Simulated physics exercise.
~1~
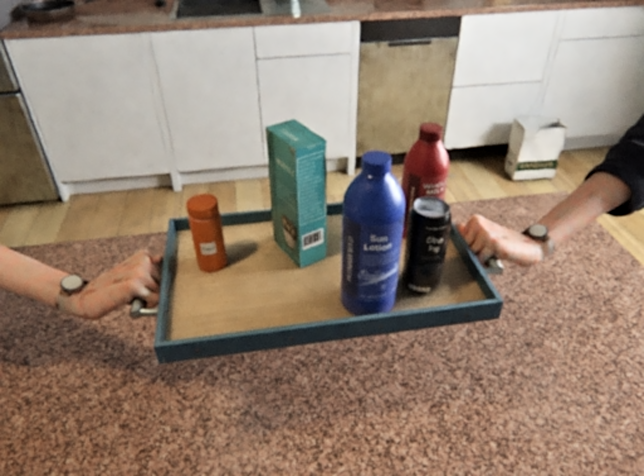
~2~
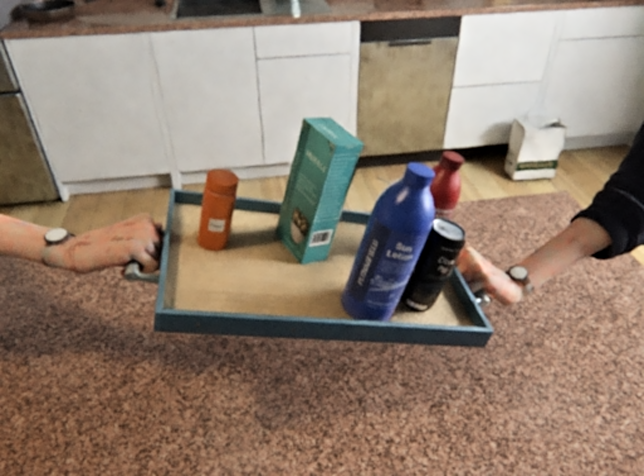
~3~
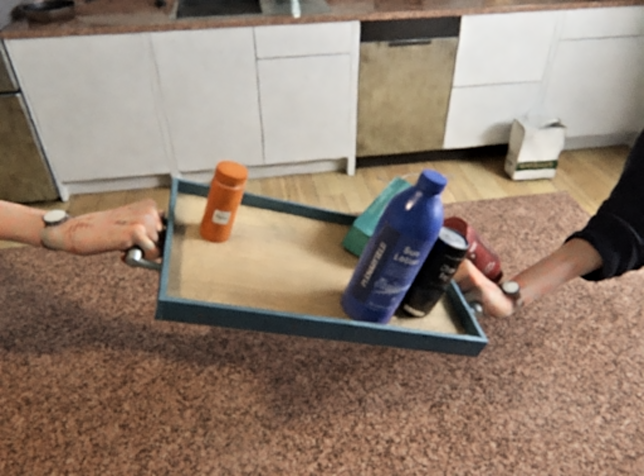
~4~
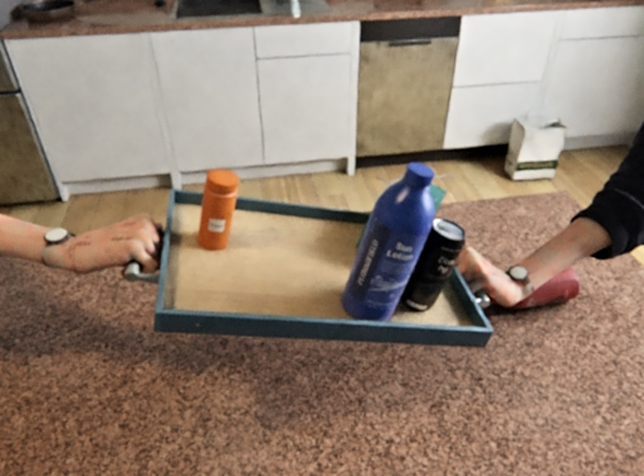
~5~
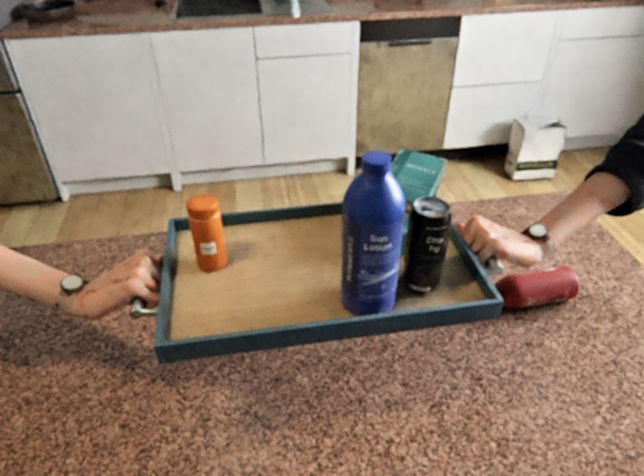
A teal-rimmed tray, held at each end by a hand and seen from slightly above in a kitchen with white cabinets, carries an orange shaker at left, a turquoise packet in the middle, and a blue bottle, black can and red bottle at right. The hands tip it down to the right, and everything leans. The packet topples behind the blue bottle while the red bottle tumbles over the right edge. As the hands level the tray, the shaker, blue bottle and can stand upright again. The packet lies on its side on the tray, and the red bottle lies beyond the right edge.
